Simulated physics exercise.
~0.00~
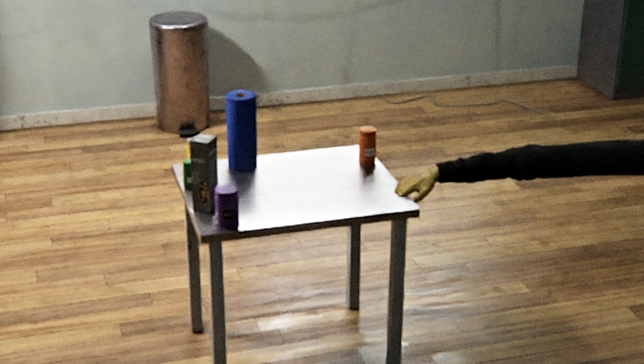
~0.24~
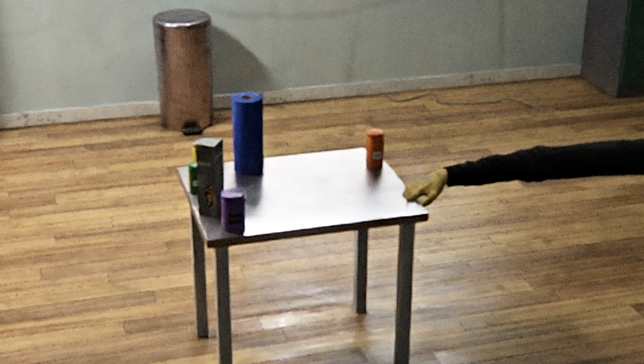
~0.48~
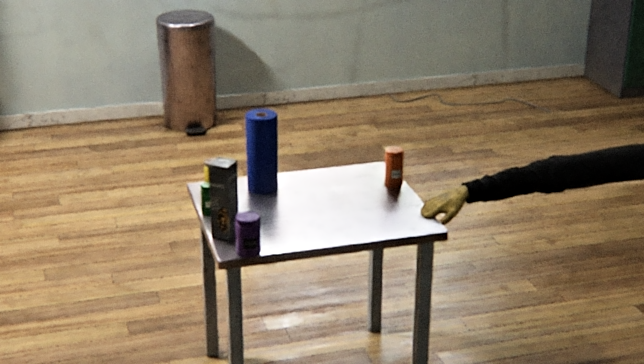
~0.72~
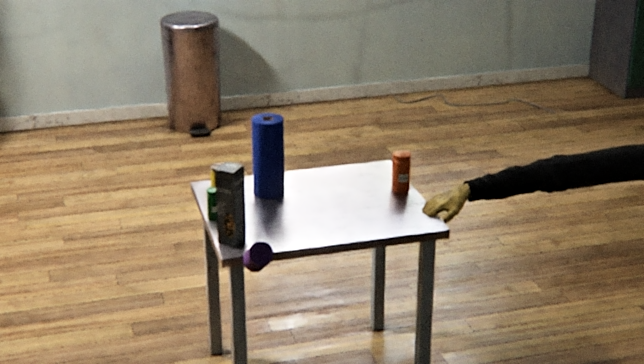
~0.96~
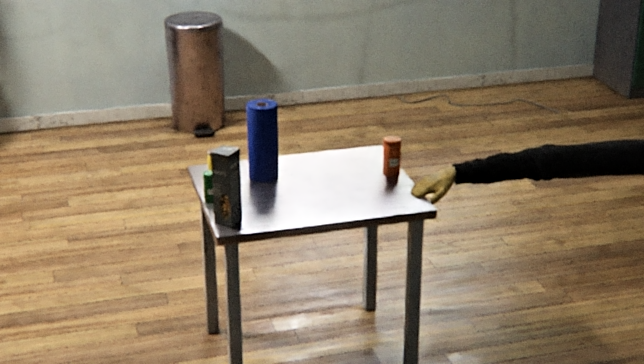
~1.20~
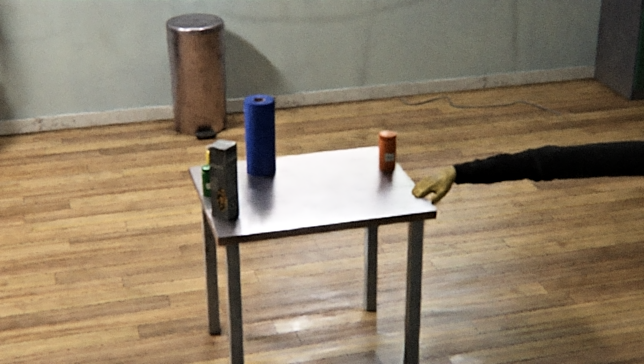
A gloved hand pulled a small table holding several upright containers towards us, and the purple jar at the near edge tipped over and dropped off; the hand then pushed the table back a little, with the others still standing on top.
